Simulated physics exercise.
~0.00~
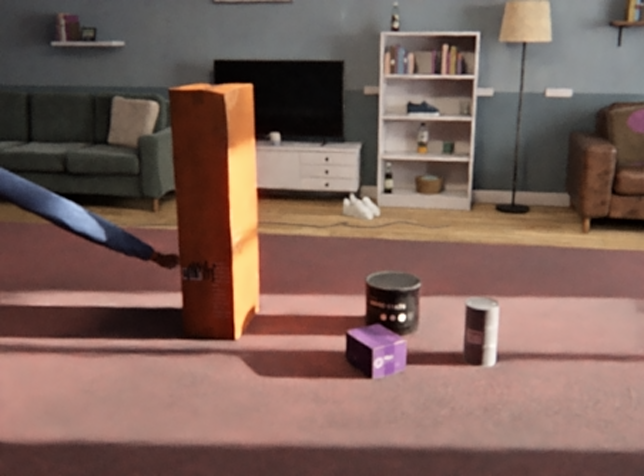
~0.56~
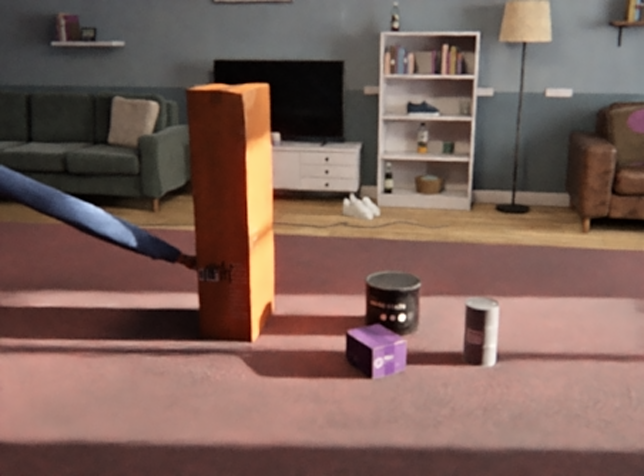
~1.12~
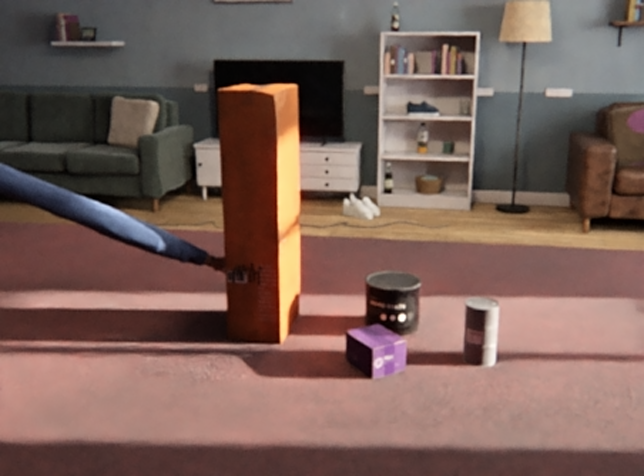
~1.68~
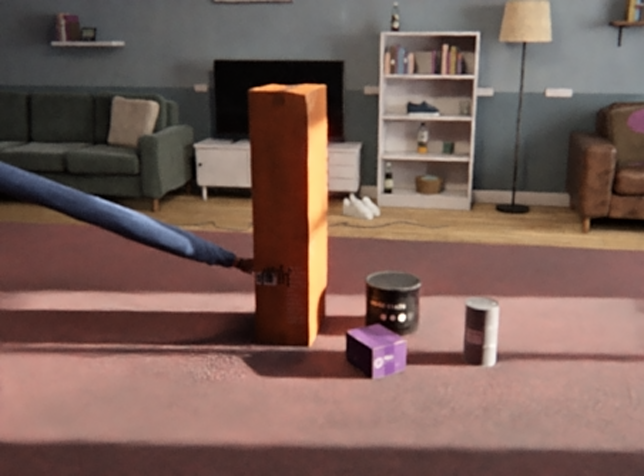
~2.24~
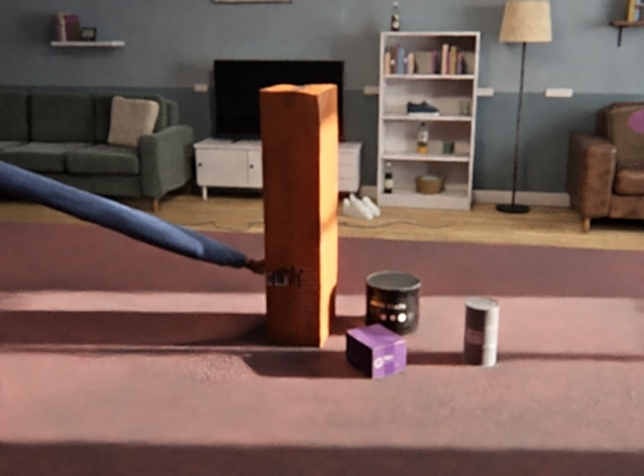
A tall orange box stands upright on a reddish floor in a living room, with a black pail, a purple parcel and a grey canister to its right. A long, dark blue finger-like pusher reaches in from the left and presses low against the box's side. The box slides steadily to the right, staying upright as the pusher follows it. It passes in front of the television, then moves only slightly farther. At the end the box still stands, close to the parcel and pail, and the three smaller items remain in place.
